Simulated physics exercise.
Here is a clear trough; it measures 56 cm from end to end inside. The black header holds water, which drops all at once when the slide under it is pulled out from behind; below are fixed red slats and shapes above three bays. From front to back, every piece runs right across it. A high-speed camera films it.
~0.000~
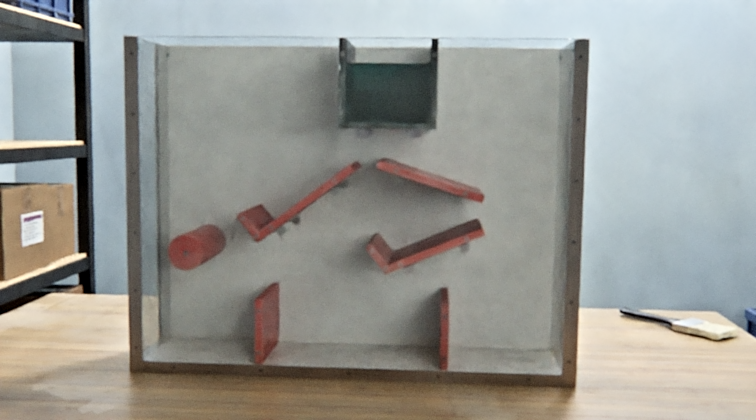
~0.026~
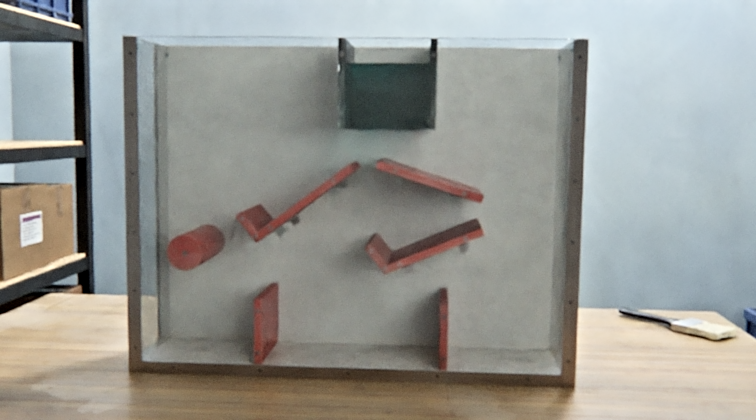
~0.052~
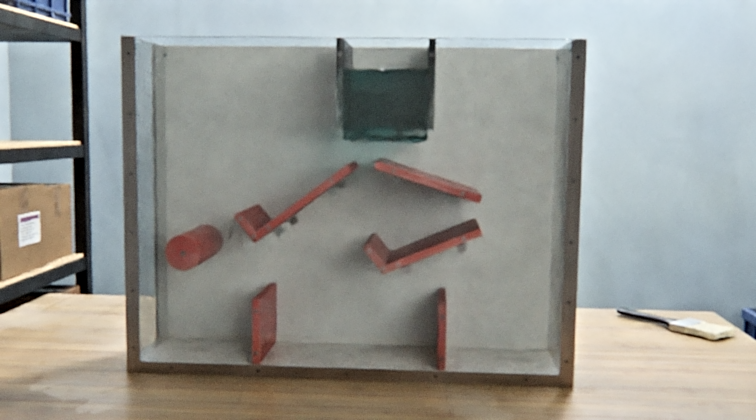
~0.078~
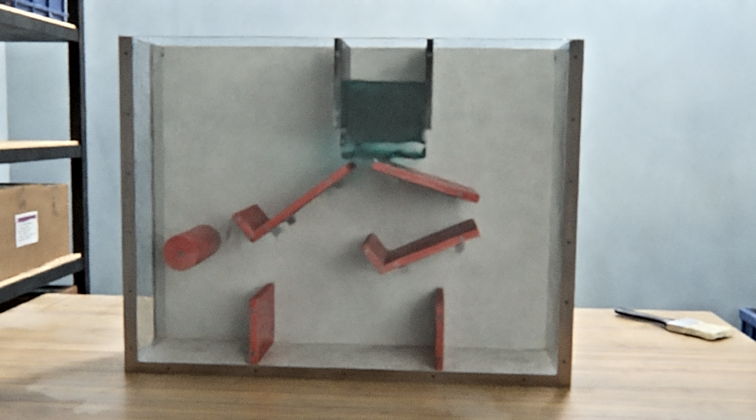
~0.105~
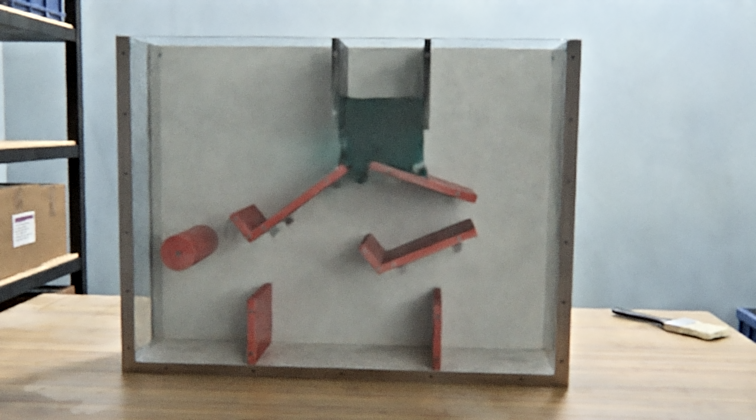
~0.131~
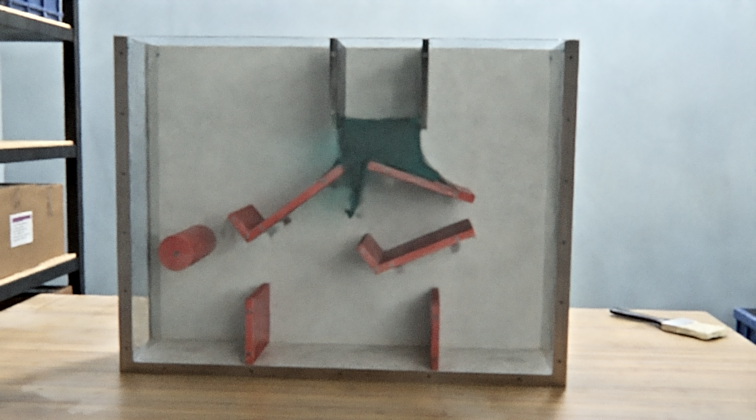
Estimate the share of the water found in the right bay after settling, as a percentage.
I would say roughly 45 per cent of it.
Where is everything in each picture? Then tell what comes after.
In the first picture, the lowest water is at (356, 122); its top is at (421, 64); the piece under the header is centred near (430, 182); divider tops at (259, 301) and (445, 307).
In the second picture, the lowest water is at (350, 129); its top is at (360, 64).
In the third picture, the lowest water is at (417, 142); its top is at (375, 71).
In the fourth picture, the lowest water is at (415, 159); its top is at (422, 83); below the header it spans (342, 139) to (424, 133).
In the fifth picture, the lowest water is at (347, 181); its top is at (419, 99); below the header it spans (338, 162) to (424, 170).
In the sixth picture, the lowest water is at (346, 211); its top is at (343, 119); below the header it spans (325, 175) to (444, 180).
After 0.24 s 78 per cent has yet to come down; below, left 0, middle 22, right 0.
After 0.39 s 40 per cent has yet to come down; below, left 0, middle 38, right 22.
After 0.76 s 5 per cent has yet to come down; below, left 9, middle 43, right 44.
In the end the left bay holds 9, the middle 43 and the right 45 per cent.
